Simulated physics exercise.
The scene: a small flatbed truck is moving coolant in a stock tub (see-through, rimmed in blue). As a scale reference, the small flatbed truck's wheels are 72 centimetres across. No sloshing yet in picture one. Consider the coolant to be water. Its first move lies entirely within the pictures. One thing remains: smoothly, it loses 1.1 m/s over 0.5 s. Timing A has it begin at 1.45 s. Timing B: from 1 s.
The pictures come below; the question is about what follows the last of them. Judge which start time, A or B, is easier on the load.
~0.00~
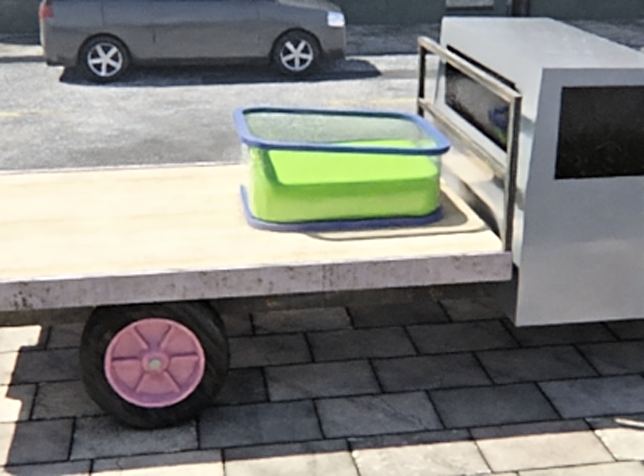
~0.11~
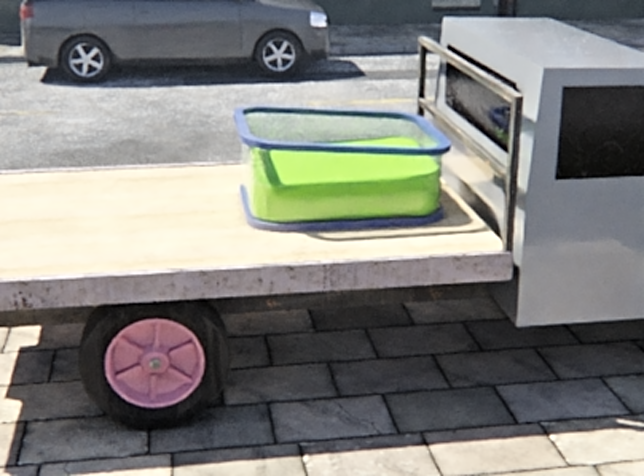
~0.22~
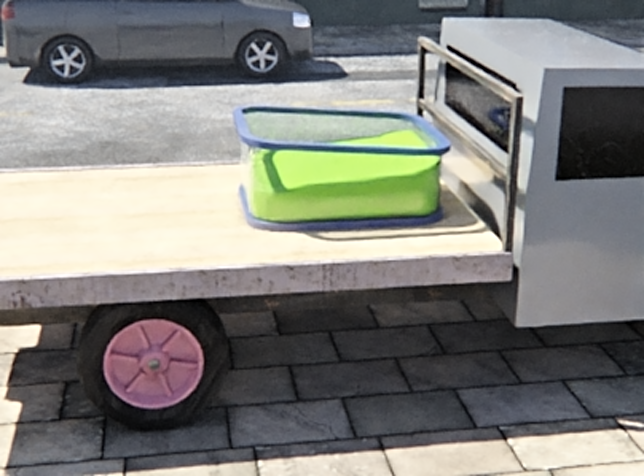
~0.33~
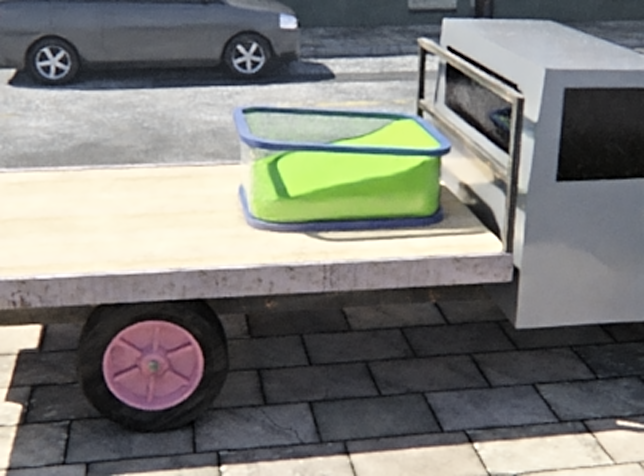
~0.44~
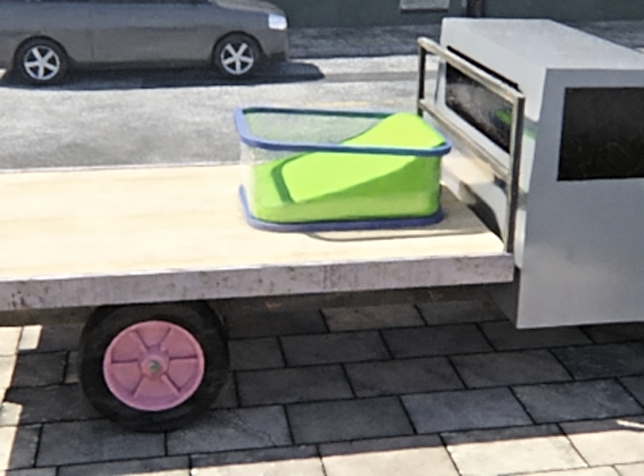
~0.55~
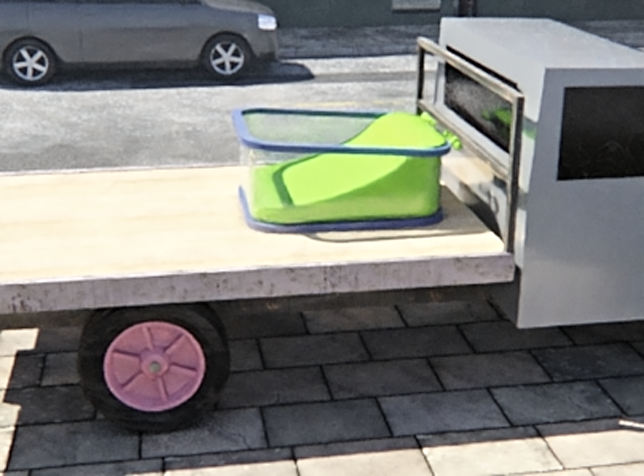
B.
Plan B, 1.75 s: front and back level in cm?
Front: 34 cm; back: 10 cm.
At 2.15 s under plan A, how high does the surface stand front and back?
Front: 40 cm; back: 6 cm.
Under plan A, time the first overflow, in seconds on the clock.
I'd say close to 0.9 seconds.
For plan A, 2.15 s in, it stands 5 cm high behind and 41 cm in front; 1 per cent has gone over the front.
For plan A, 4.93 s in, 17 per cent has gone over the front, 29 of 174 litres.
For plan B, 1.75 s in, it stands 10 cm high behind and 33 cm in front; 1 per cent has gone over the front.
For plan B, 4.49 s in, 4 per cent has gone over the front, 7 of 174 litres.
